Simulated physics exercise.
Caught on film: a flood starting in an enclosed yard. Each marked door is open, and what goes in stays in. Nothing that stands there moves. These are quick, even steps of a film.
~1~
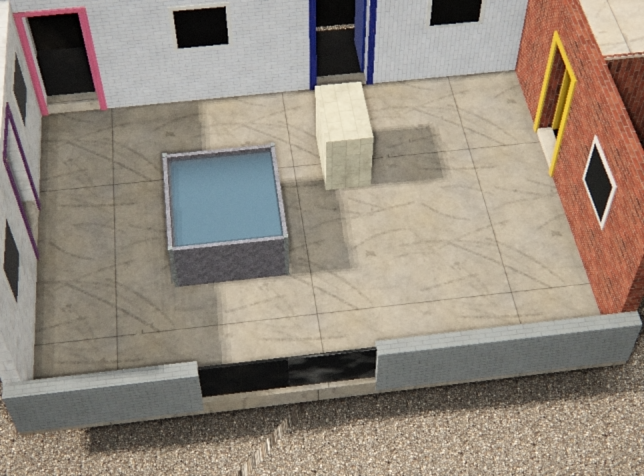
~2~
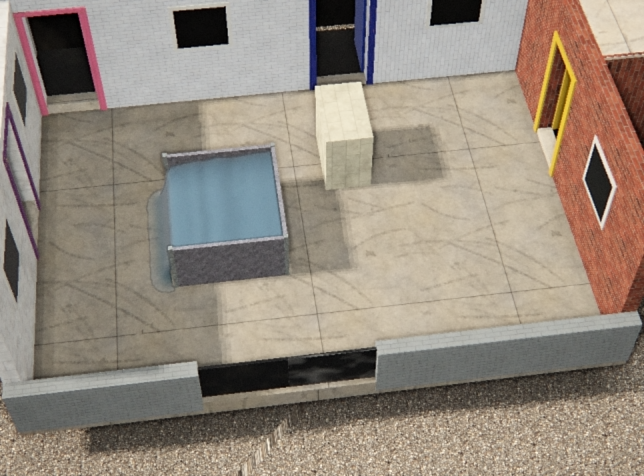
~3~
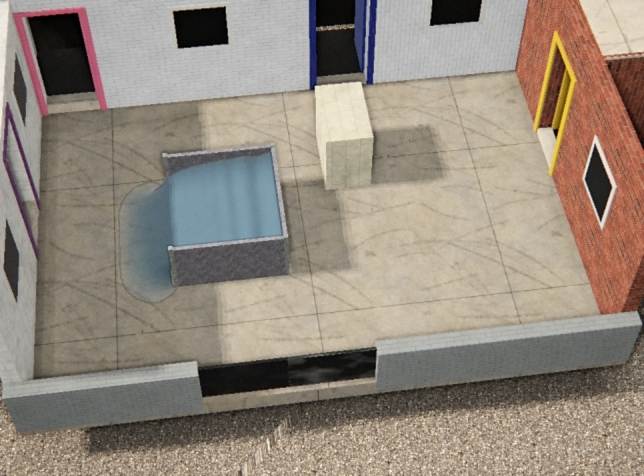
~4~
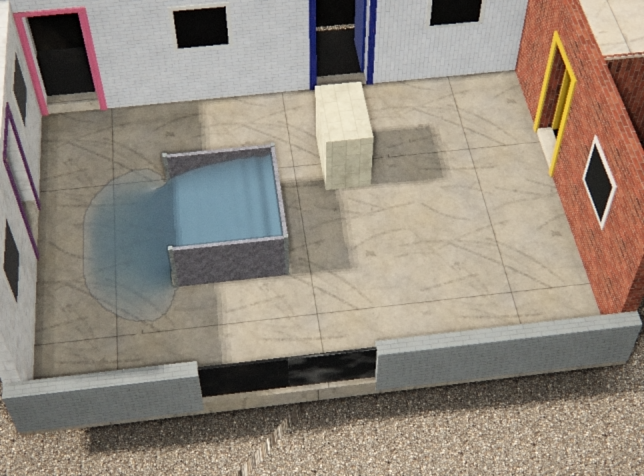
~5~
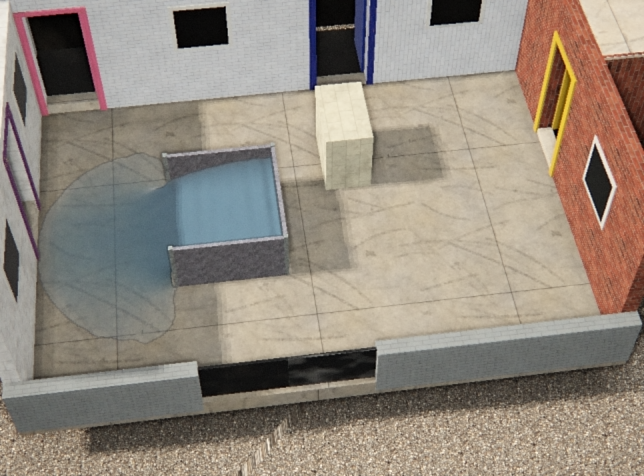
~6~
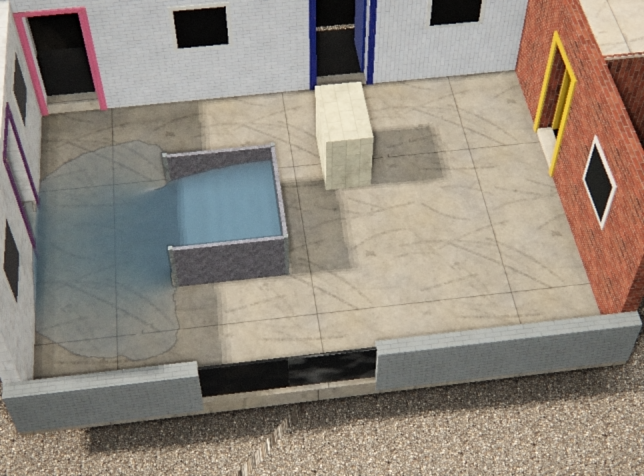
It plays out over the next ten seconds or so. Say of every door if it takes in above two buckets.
The pink door takes more than that; the blue door stays under that; the yellow door stays under that; the purple door takes more than that.
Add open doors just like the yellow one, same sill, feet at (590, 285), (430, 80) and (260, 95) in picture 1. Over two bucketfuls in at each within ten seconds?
In turn: Stays under, is under, lets less in.
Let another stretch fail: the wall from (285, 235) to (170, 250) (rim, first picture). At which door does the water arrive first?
The purple-painted one.
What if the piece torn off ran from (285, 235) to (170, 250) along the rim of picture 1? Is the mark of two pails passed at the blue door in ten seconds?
Then: Blue is over.
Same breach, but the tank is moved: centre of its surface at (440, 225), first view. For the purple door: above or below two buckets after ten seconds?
The purple one stays under.
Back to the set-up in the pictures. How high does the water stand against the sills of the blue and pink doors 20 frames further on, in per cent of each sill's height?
Near 0 and 120 in a hundred.
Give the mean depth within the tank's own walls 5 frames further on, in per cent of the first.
Close to 38 %.
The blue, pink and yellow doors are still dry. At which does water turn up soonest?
First comes the pink one.
A moment on, water covers 20 % of the floor; the pink door wet at the sill, nothing in, the blue door not reached, the yellow door not reached, the purple door over two buckets in.
Next, water covers 25 % of the floor; the pink door over two buckets in, the blue door not reached, the yellow door not reached, the purple door far over two buckets in.
Then, water covers 50 % of the floor; the pink door far over two buckets in, the blue door not reached, the yellow door not reached, the purple door far over two buckets in.
Later, water covers 90 % of the floor; the pink door far over two buckets in, the blue door wet at the sill, nothing in, the yellow door not reached, the purple door far over two buckets in.
In the end, water covers 95 % of the floor; the pink door far over two buckets in, the blue door wet at the sill, nothing in, the yellow door wet at the sill, nothing in, the purple door far over two buckets in.
